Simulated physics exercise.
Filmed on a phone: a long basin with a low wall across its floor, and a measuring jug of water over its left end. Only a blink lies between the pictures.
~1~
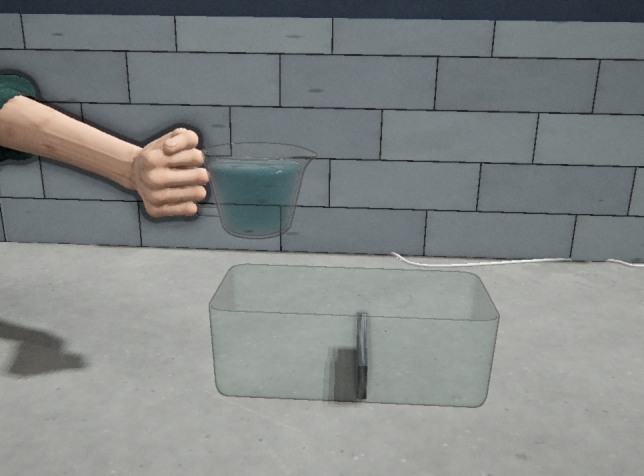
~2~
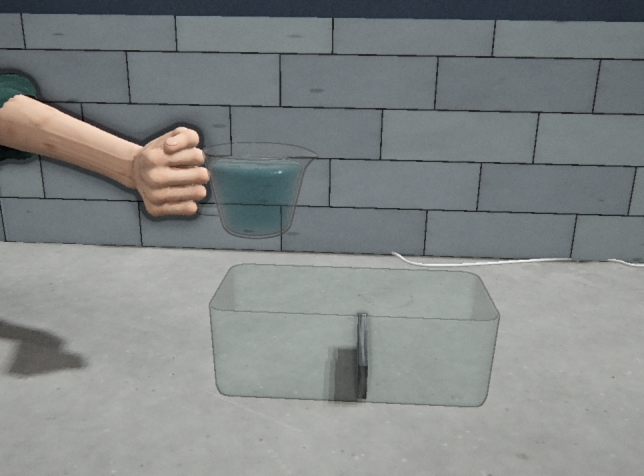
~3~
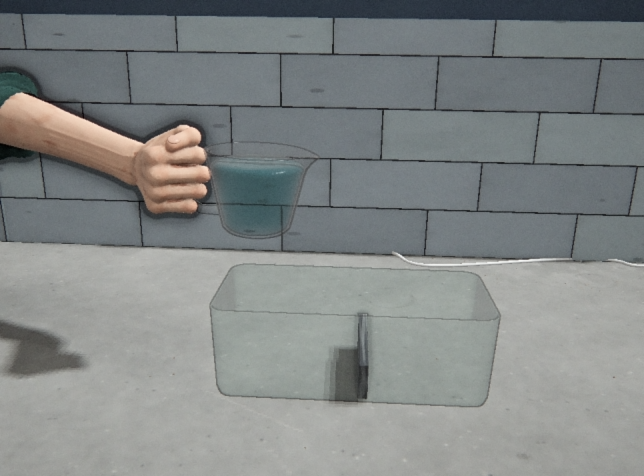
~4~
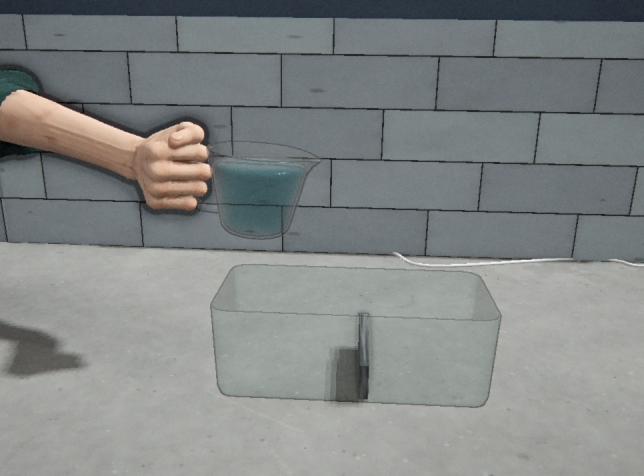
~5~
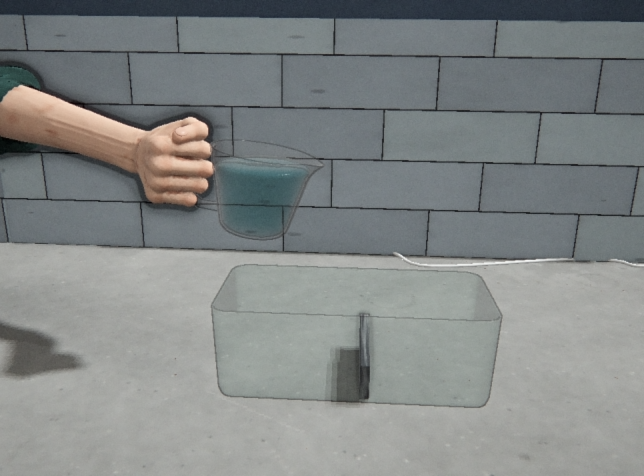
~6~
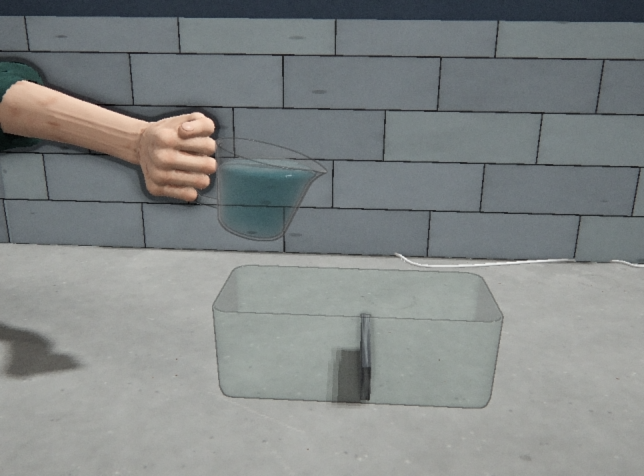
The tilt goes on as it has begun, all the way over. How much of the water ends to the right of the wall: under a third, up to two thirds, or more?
It comes to from a third to two thirds.
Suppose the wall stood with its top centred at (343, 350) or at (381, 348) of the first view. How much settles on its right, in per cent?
The first gives 70 %, the second 15 %.
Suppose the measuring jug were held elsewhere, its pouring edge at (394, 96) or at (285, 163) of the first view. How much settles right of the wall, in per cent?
About 90 and 5 per cent.
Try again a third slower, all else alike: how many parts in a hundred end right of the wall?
Roughly 50 in a hundred.
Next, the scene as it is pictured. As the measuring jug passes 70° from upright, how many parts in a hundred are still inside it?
About 60 per cent.
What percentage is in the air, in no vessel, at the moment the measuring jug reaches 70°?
Roughly 25 in a hundred.
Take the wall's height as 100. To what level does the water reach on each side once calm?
Near 30 on the left, 30 on the right.
A moment on, the measuring jug is tipped part way and 61 per cent is still to pour, 3 is left of the wall and 11 right of it.
Next, the measuring jug is tipped on its side and 10 per cent is still to pour, 38 is left of the wall and 41 right of it.
Then the measuring jug is tipped on its side and 0 per cent is still to pour, 57 is left of the wall and 41 right of it.
Later the measuring jug is tipped on its side and 0 per cent is still to pour, 58 is left of the wall and 42 right of it.
At rest 58 per cent lies left of the wall, 42 right of it and 1 outside.
